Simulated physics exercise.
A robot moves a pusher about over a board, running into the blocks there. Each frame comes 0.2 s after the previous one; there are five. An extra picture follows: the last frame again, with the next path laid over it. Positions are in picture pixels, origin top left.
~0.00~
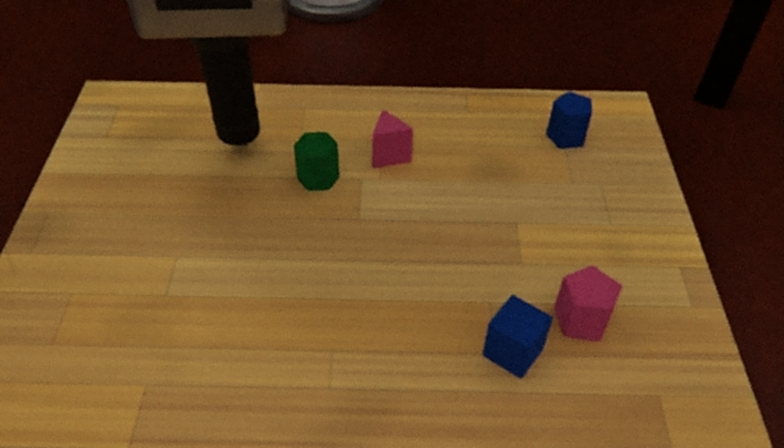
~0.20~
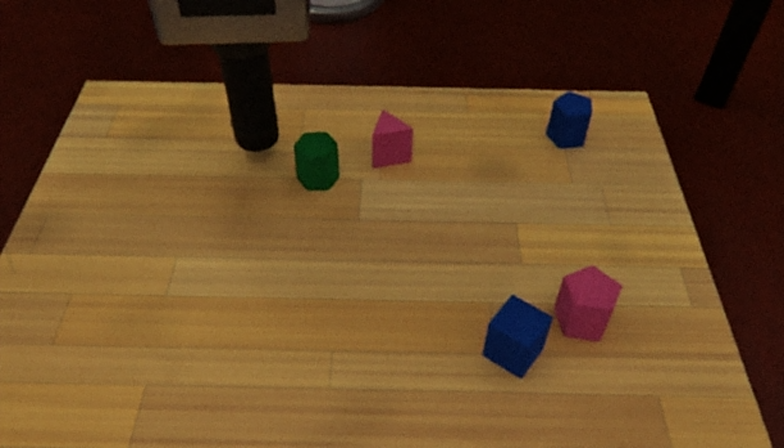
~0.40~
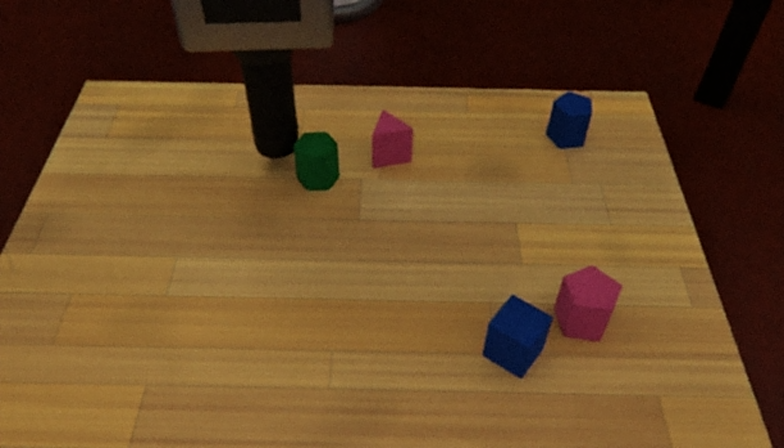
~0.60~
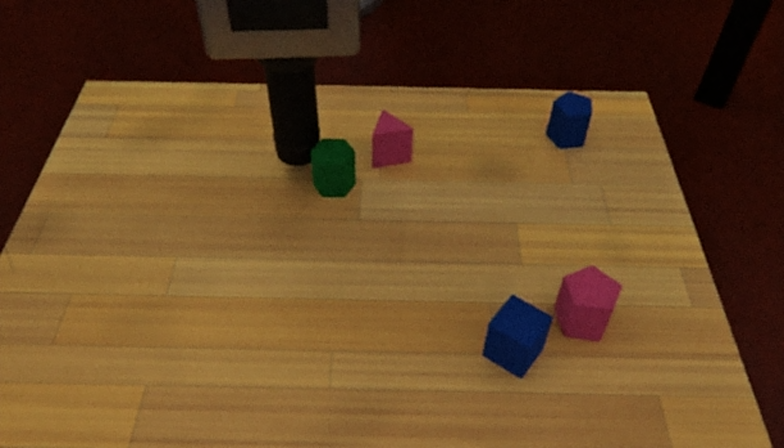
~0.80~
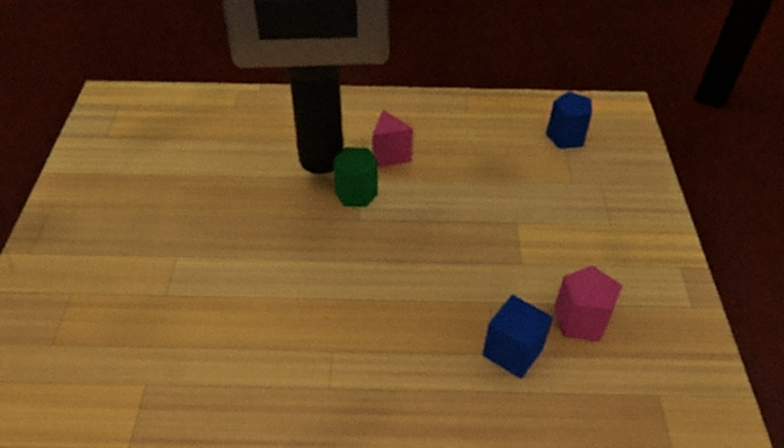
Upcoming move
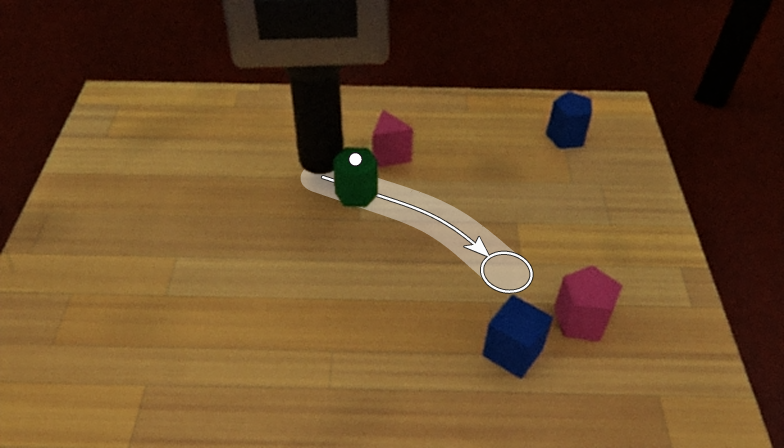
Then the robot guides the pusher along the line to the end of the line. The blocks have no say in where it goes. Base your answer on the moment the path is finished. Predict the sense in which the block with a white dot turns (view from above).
It twists anticlockwise.
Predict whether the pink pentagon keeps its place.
It keeps its position.
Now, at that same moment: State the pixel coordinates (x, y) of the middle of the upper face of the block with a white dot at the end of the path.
It will likely be found at (563, 253).
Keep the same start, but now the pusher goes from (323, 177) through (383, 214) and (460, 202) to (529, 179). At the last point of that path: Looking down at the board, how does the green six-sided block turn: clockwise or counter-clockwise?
It turns clockwise.
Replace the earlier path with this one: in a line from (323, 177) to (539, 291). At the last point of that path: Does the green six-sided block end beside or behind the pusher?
That would be a no.
The line goes from (323, 177) through (387, 198) and (451, 227) to (507, 272); the dot is on the green six-sided block.
What follows on the original path. One third of the way, pusher at (388, 181); green six-sided block at (423, 185), turned 15° clockwise.
Two thirds of the way, pusher at (455, 211); green six-sided block at (495, 216), turned 15° clockwise.
At the end, pusher at (510, 255); green six-sided block at (563, 253), turned 25° anticlockwise; pink three-sided block unmoved; pink pentagon unmoved.
